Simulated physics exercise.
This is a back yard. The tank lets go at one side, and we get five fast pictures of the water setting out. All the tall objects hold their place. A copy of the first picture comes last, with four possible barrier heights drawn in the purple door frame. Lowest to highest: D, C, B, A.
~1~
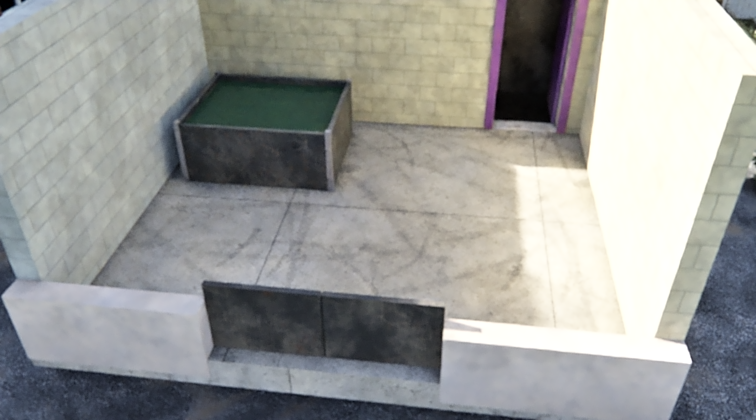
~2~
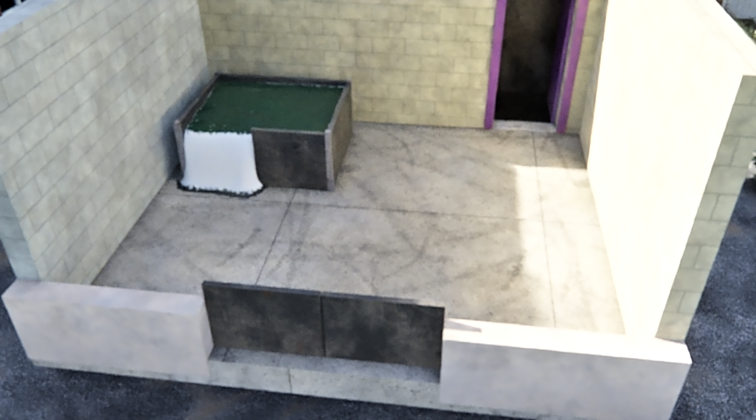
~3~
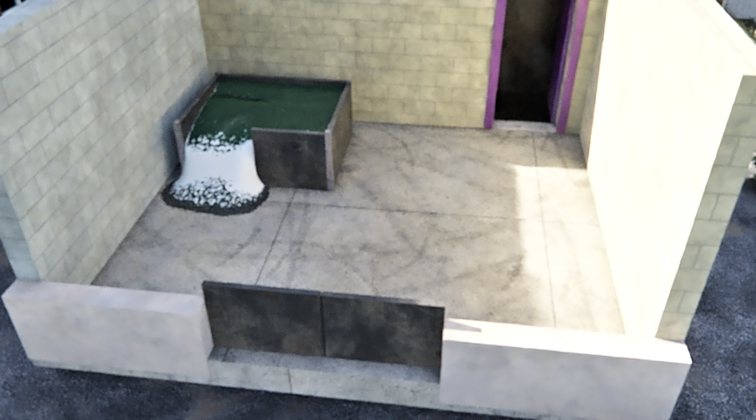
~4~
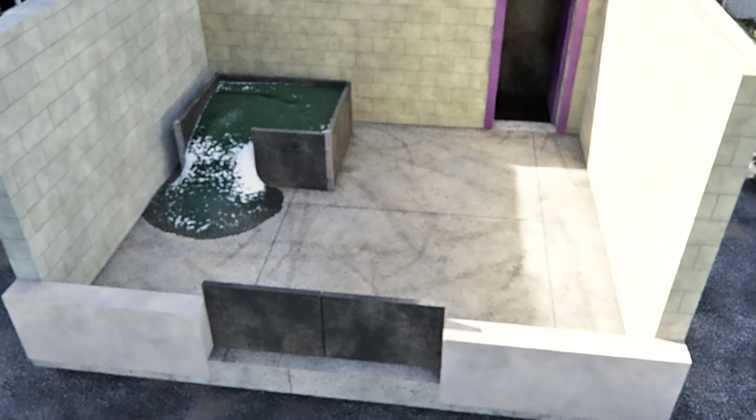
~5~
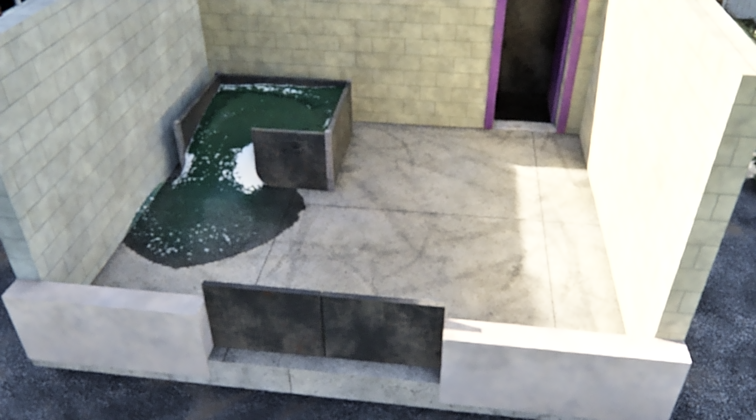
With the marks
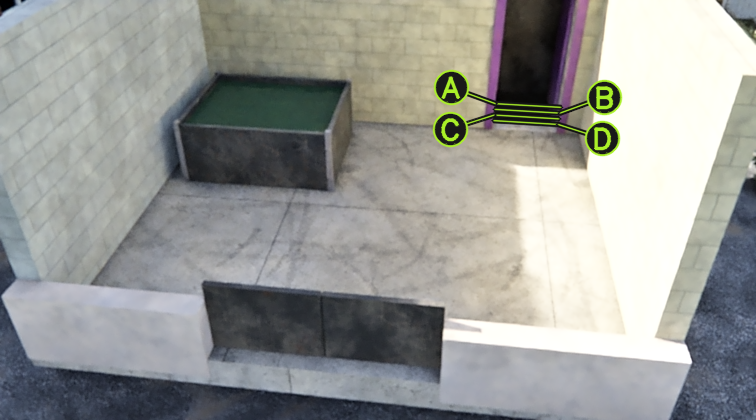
Green water poured out through an opening at the front left of a raised tank in a walled yard, foaming white at first, then spread across the pale floor in a widening dark puddle.
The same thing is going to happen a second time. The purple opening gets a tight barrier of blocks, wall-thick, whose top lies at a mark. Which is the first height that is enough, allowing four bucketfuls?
Choose D.
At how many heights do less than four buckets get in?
All of them.
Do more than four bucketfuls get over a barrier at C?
No.
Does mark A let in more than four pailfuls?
No, that is safe.
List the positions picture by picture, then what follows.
Water in the tank at rest, its middle at (269, 107); foot of the purple doorway at (524, 130); shut gate at (323, 303).
Water covers 1 % of the ground and shows as far out as (183, 183).
Water covers 3 % of the ground and shows as far out as (169, 197).
Water covers 7 % of the ground and shows as far out as (208, 233).
Water covers 11 % of the ground and shows as far out as (160, 258).
On the marked copy, A at (528, 105); B at (527, 111); C at (526, 116); D at (525, 122); from the bottom up D, C, B, A.
With A, nothing gets over.
With B, nothing gets over.
With C, nothing gets over.
With D, a bucket or two gets in.
